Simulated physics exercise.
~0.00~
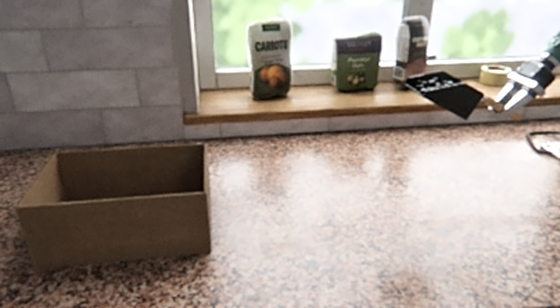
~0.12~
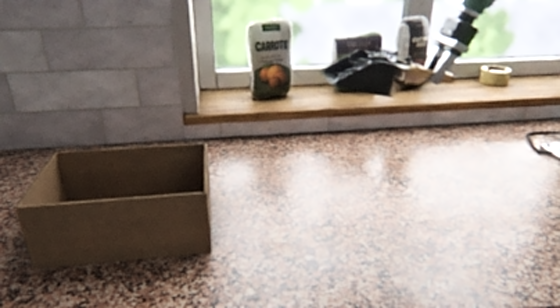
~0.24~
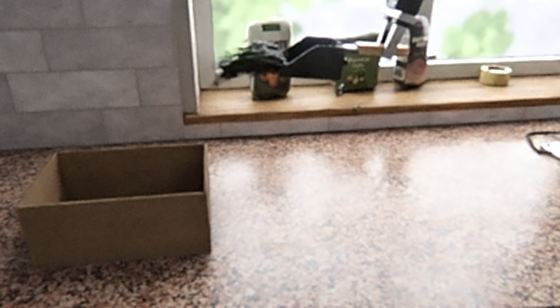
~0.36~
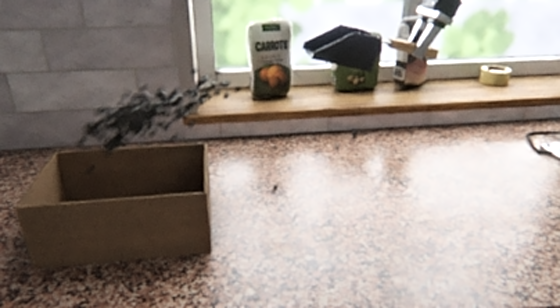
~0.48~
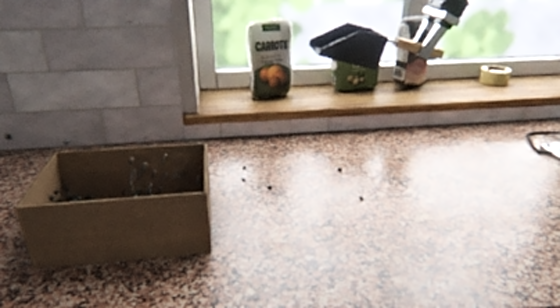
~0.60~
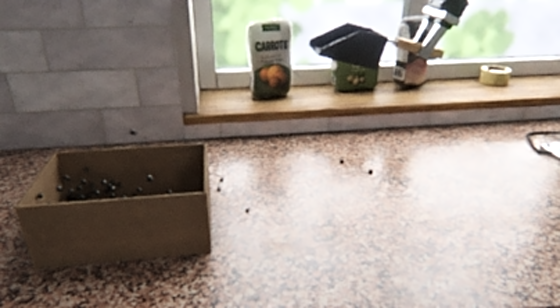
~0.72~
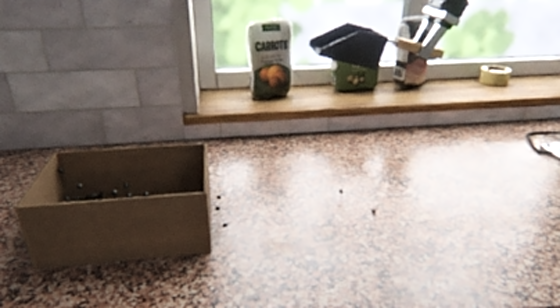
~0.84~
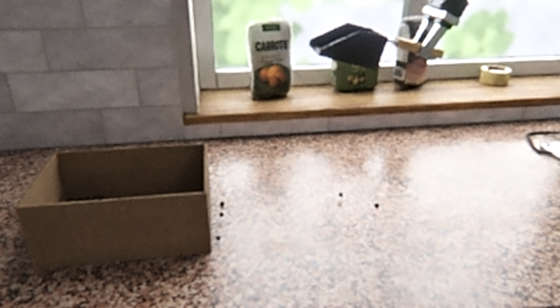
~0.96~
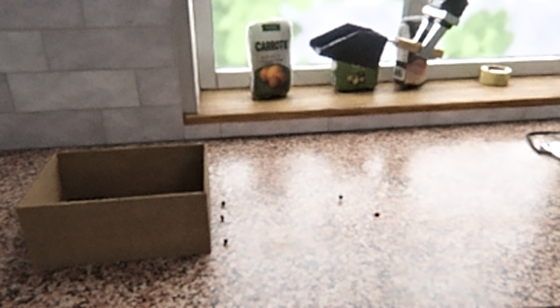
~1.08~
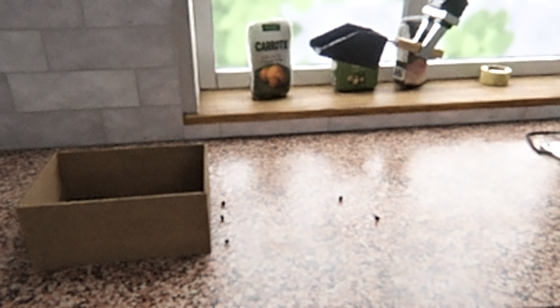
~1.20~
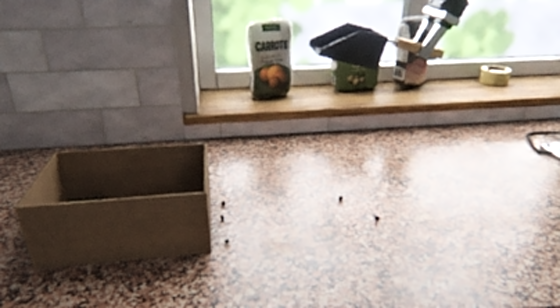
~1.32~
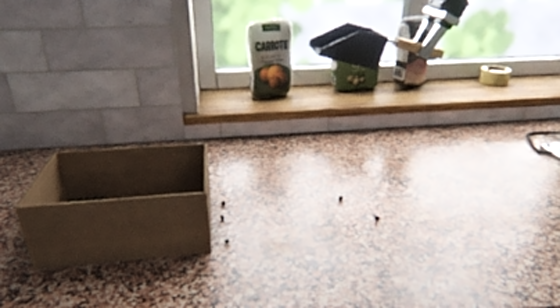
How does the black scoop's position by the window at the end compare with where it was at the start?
It ends up further left and a little higher, in front of the green middle packet, whereas it started to the right of that packet.
